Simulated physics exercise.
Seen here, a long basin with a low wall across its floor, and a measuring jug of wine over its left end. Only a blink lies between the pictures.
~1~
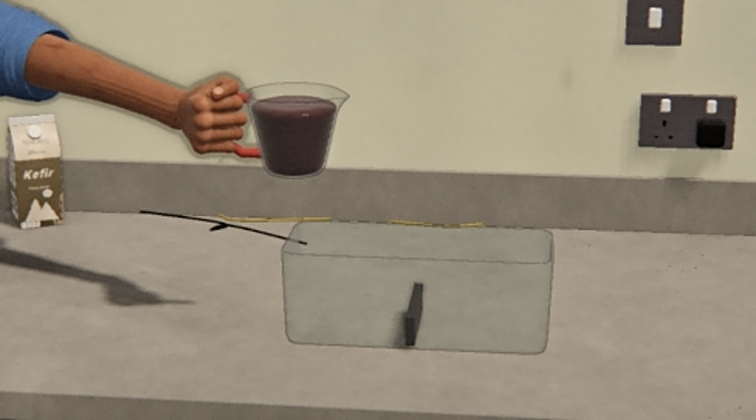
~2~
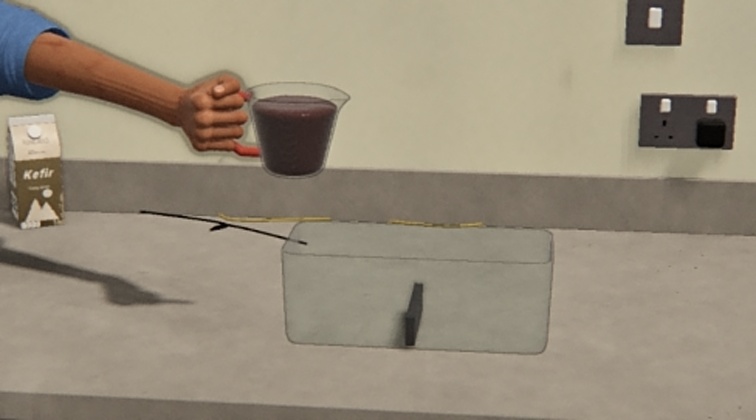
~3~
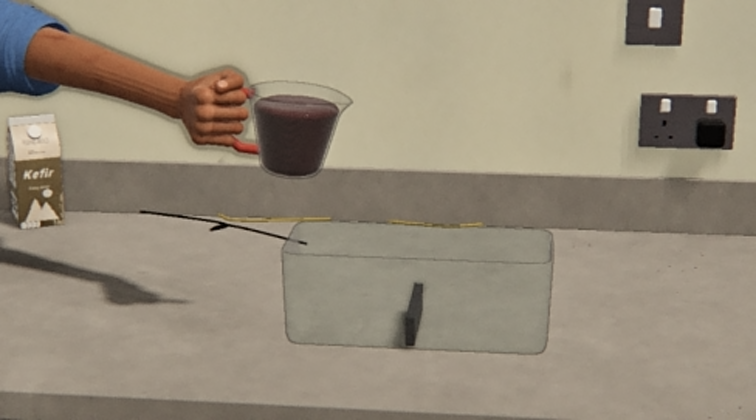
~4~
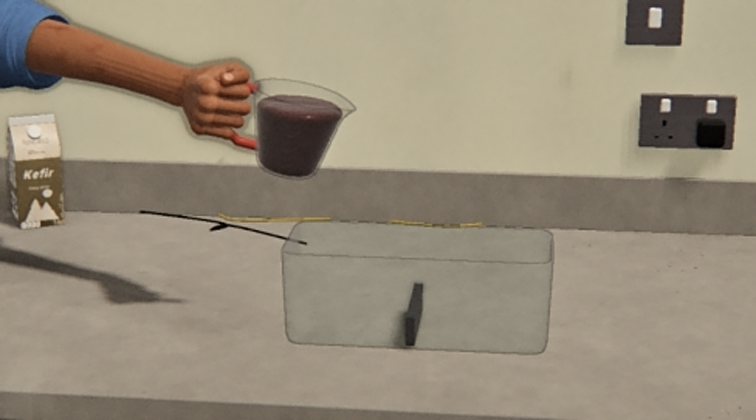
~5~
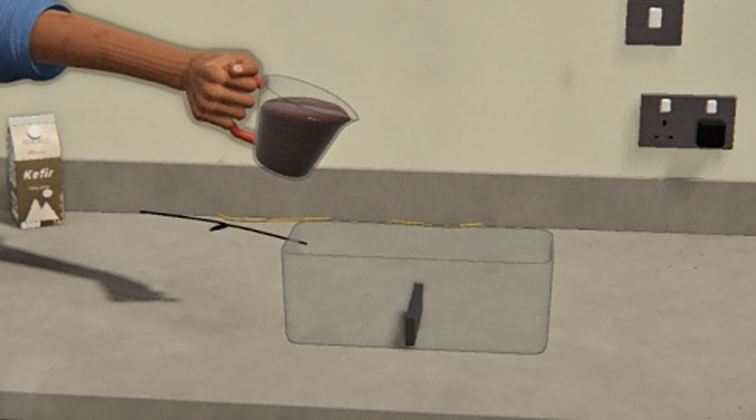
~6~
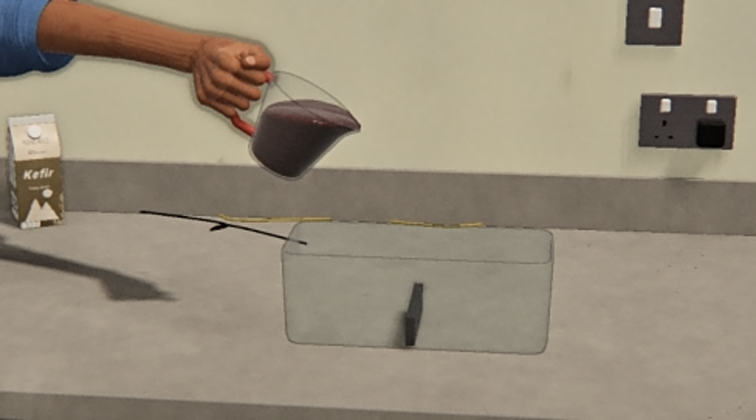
A hand tilting a measuring jug of dark red liquid rightward, slowly then more steeply, above a clear basin on a counter.
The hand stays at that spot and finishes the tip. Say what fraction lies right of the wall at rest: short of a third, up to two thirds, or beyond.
In the end under a third is right of the wall.
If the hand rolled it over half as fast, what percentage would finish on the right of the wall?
It comes to 30 per cent or so.
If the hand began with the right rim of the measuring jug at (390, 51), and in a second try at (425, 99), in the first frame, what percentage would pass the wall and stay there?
Roughly 90 per cent, and 90 per cent.
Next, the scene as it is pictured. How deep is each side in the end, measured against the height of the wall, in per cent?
The left part 60 per cent, the right part 10.
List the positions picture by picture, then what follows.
In the first frame, it leans 0°; its right rim is at (349, 96); the wine meets the walls at (252, 103) and (339, 106); the long basin's rim runs from (289, 238) to (552, 248); the wall's top is at (415, 301).
In the second frame, it leans 1°; its right rim is at (350, 97); the wine meets the walls at (253, 102) and (339, 106).
In the third frame, it leans 6°; its right rim is at (353, 101); the wine meets the walls at (255, 100) and (340, 107).
In the fourth frame, it leans 12°; its right rim is at (356, 108); the wine meets the walls at (258, 100) and (344, 109).
In the fifth frame, it leans 21°; its right rim is at (359, 118); the wine meets the walls at (262, 103) and (351, 114).
In the sixth frame, it leans 32°; its right rim is at (361, 130); the wine meets the walls at (262, 110) and (352, 122); 2 per cent is over the edge.
A moment on, the measuring jug is tipped on its side and 42 per cent is still to pour, 19 is left of the wall and 7 right of it.
Next, the measuring jug is tipped on its side and 7 per cent is still to pour, 68 is left of the wall and 13 right of it.
Then the measuring jug is tipped on its side and 1 per cent is still to pour, 81 is left of the wall and 15 right of it.
Later the measuring jug is tipped on its side and 0 per cent is still to pour, 82 is left of the wall and 16 right of it.
At rest 82 per cent lies left of the wall, 16 right of it and 2 outside.
